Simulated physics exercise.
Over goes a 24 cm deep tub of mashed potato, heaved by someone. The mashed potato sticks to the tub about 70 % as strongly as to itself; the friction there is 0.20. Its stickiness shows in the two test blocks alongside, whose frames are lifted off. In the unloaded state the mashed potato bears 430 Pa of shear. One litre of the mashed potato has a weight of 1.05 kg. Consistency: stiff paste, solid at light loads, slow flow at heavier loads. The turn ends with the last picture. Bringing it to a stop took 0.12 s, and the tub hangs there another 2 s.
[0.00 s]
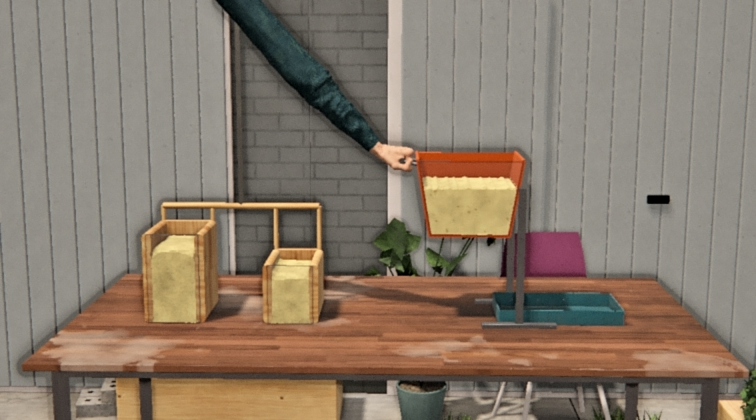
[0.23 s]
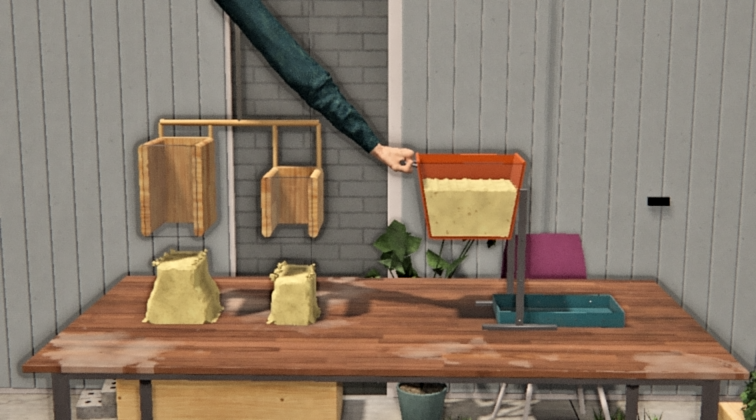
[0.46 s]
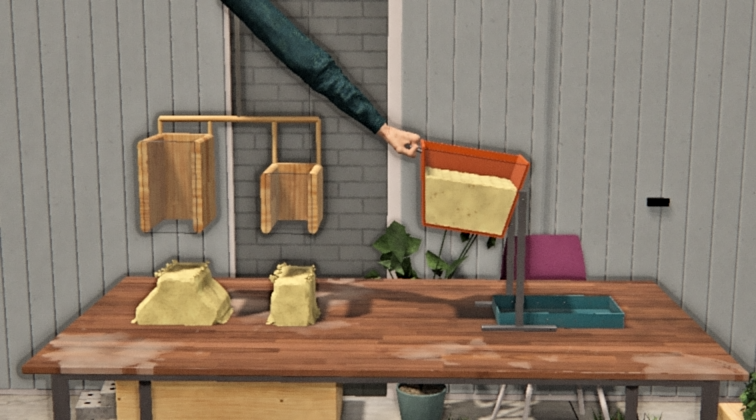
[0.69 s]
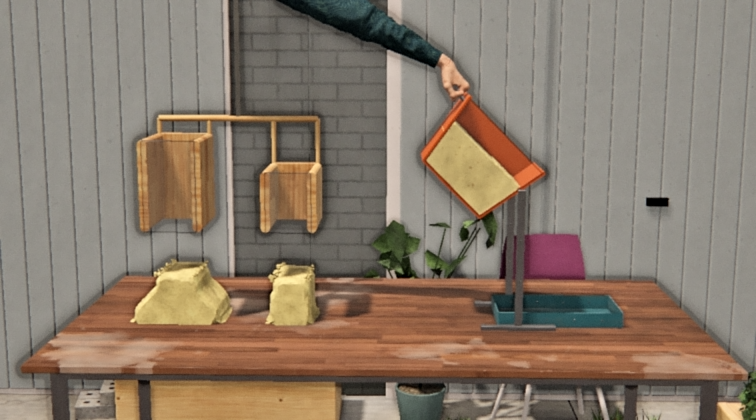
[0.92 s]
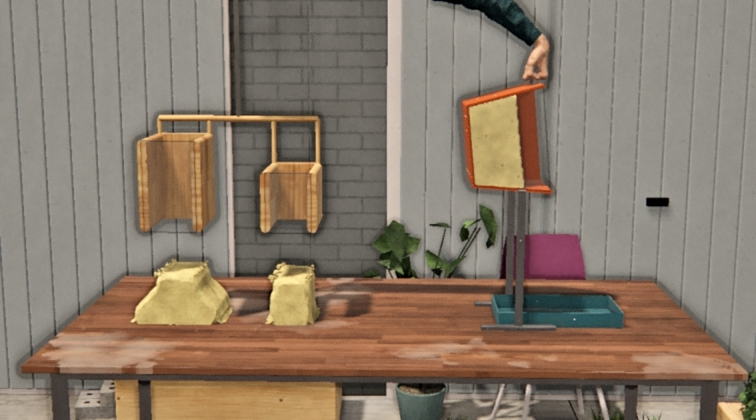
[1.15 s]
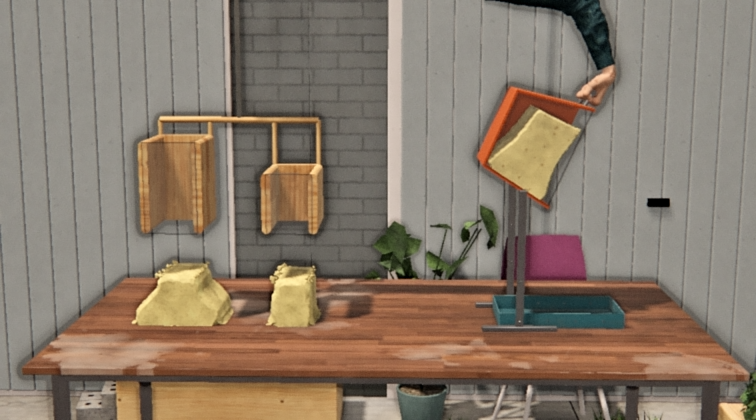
A hand tilting an orange tub of mashed potato over to the right, after wooden moulds lift off two slumping yellow blocks.
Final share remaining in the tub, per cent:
Near 0 %.
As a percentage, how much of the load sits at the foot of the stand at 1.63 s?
I reckon around 100 % of it.
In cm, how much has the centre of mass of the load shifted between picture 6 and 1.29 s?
Roughly 16 cm.
After 1.29 s, the tub is at 113 degrees and holds 37 %.
After 1.46 s, the tub is at 113 degrees and holds 0 %.
After 1.63 s, the tub is at 113 degrees and holds 0 %.
After 1.80 s, the tub is at 113 degrees and holds 0 %.
After 3.15 s, the tub is at 113 degrees and holds 0 %.
